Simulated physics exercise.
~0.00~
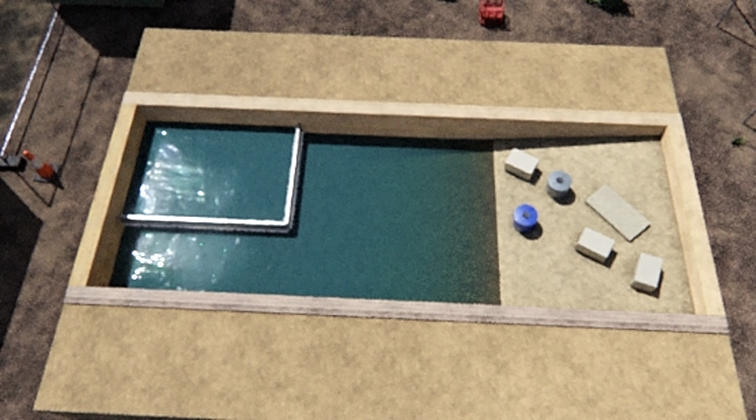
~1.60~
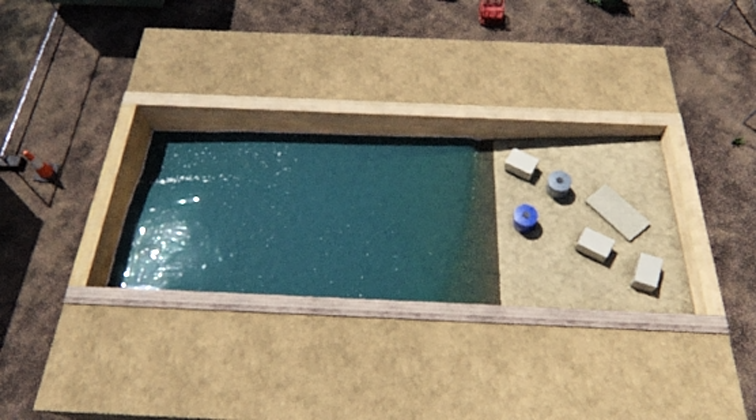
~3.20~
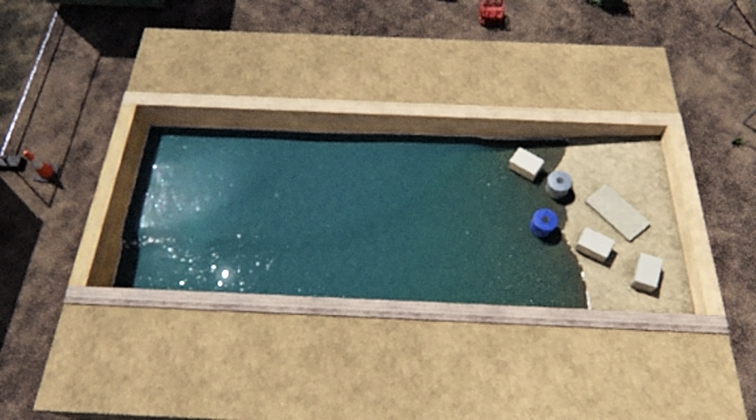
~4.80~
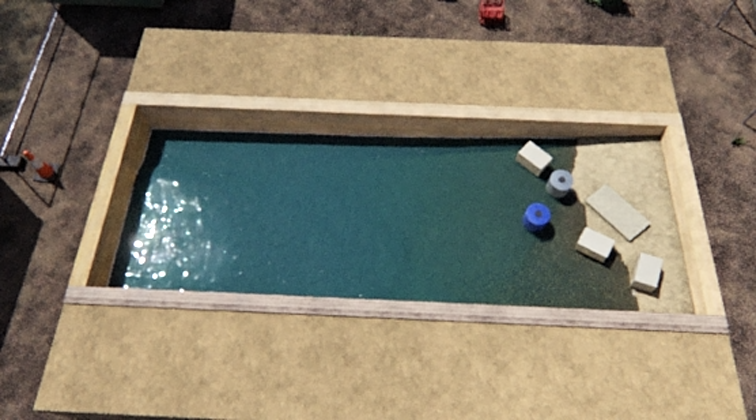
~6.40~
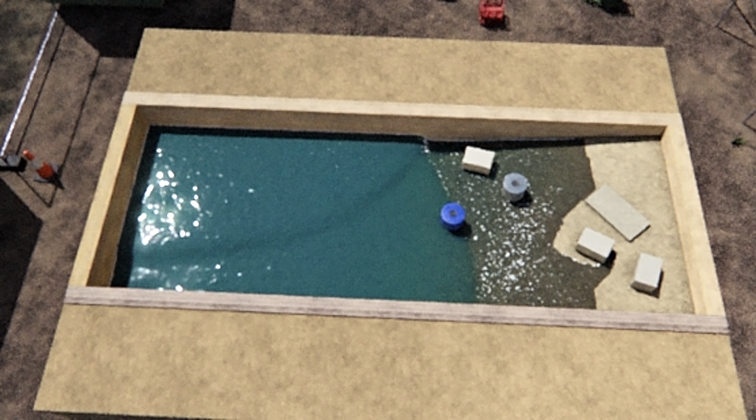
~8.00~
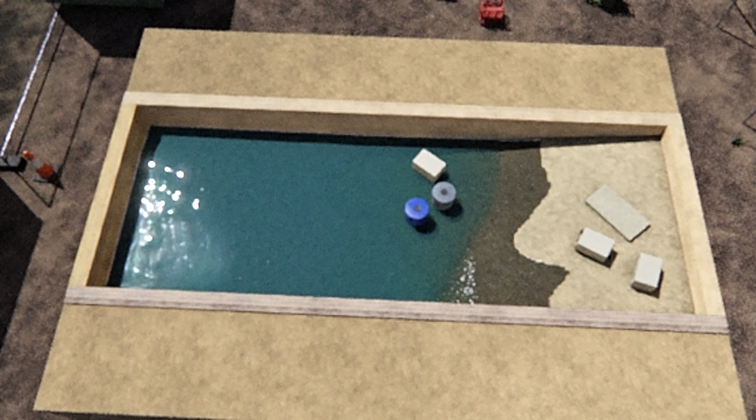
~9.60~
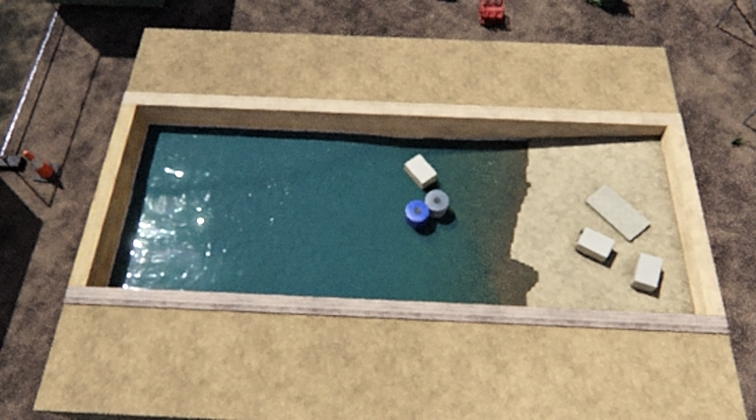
Water penned in the left corner of a walled pool spreads out once its barrier vanishes and washes up the sand to the right, then draws back, carrying a blue tub, a grey tub and a pale crate leftward, where they float close together while the other pale objects stay on the sand.
